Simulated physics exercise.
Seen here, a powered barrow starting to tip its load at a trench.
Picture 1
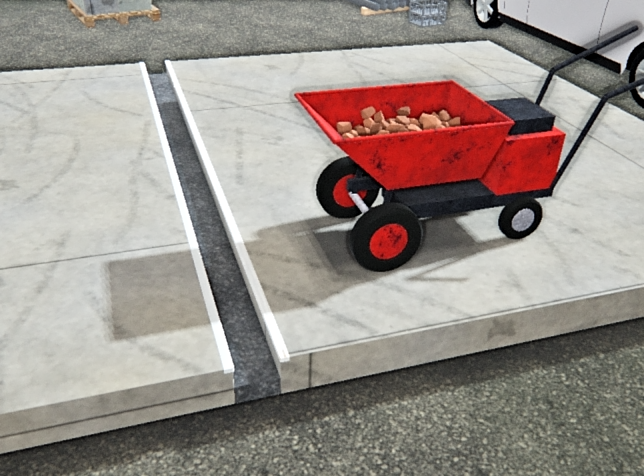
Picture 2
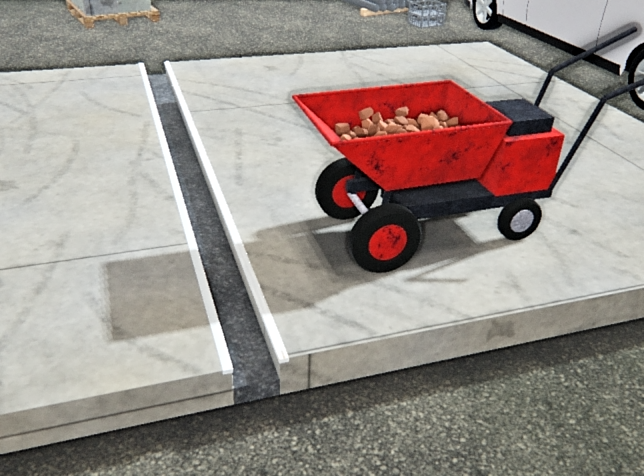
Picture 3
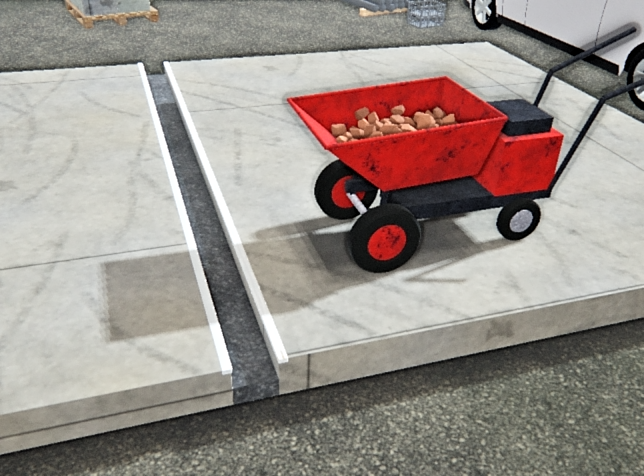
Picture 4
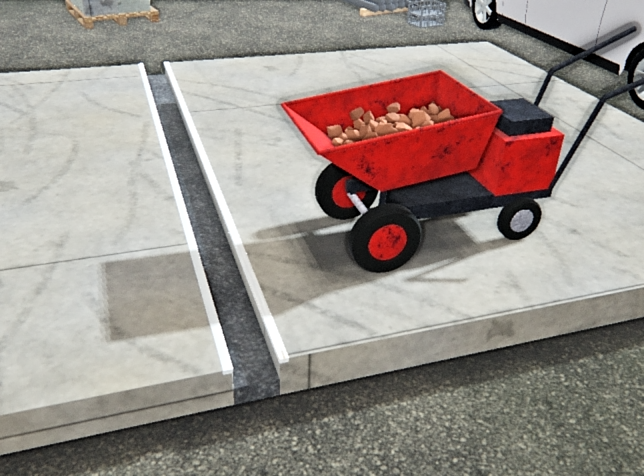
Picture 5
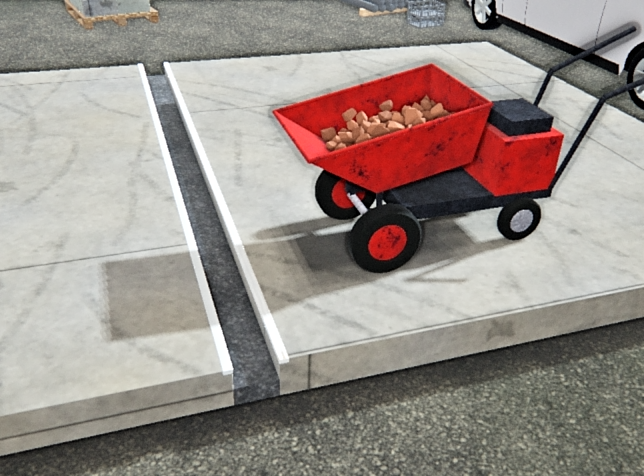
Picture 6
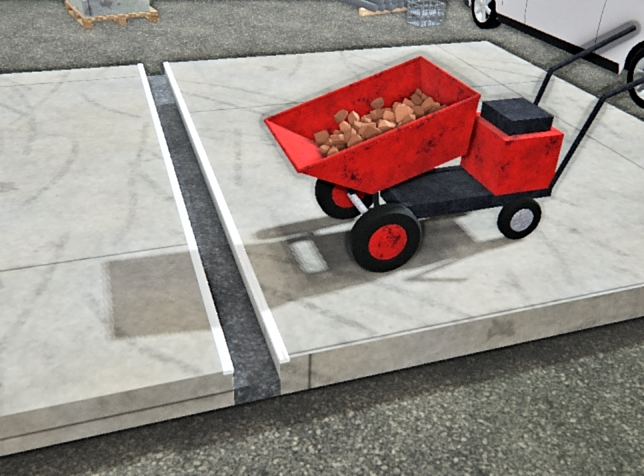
Red powered barrow standing on a concrete slab beside a narrow trench, its rubble-filled skip gradually tilting down towards the left.
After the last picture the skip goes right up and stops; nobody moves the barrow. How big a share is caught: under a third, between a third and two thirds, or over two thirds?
It catches from one third to two thirds.
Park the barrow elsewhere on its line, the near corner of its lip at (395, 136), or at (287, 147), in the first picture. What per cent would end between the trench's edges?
Near 30 % and 0 %.
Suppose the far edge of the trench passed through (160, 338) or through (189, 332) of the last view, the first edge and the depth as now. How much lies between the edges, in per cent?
The first gives 90 %, the second 80 %.
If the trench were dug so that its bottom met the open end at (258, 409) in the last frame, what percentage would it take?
Roughly 90 in a hundred.
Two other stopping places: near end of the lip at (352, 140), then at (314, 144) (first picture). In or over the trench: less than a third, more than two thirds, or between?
First one to two thirds, then in the middle band.
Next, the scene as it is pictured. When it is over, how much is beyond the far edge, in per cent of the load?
About 15 per cent.
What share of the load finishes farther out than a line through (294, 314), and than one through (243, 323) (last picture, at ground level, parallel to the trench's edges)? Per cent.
First some 80, then 40 per cent.
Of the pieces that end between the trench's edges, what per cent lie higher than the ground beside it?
About 30 per cent.
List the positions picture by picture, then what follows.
The first frame shows lip of the skip near (335, 142), level; top of the load near (414, 131), lumps of rubble; first edge of the trench near (269, 317); far edge near (217, 326), the trench under half as wide as the skip, and about half as deep as wide.
The second frame shows lip of the skip near (332, 144), level; top of the load near (428, 136).
The third frame shows lip of the skip near (326, 148), tipped barely; top of the load near (424, 135).
The fourth frame shows lip of the skip near (319, 153), tipped a little; top of the load near (420, 128).
The fifth frame shows lip of the skip near (309, 162), tipped a little; top of the load near (434, 126).
The sixth frame shows lip of the skip near (299, 171), tipped clearly; top of the load near (425, 121); first edge of the trench near (268, 318); far edge near (216, 328).
Shortly afterwards, skip tipped steeply; the whole lot in the skip.
Next, skip tipped steeply; the bulk in the skip; only a few short of the trench; a little in or heaped over the trench; only a few falling.
Some moments later, skip tipped right over; near a quarter in the skip; a little short of the trench; near half in or heaped over the trench; a little beyond it.
In the end, skip tipped right over; near a quarter in the skip; a little short of the trench; near half in or heaped over the trench; a little beyond it.
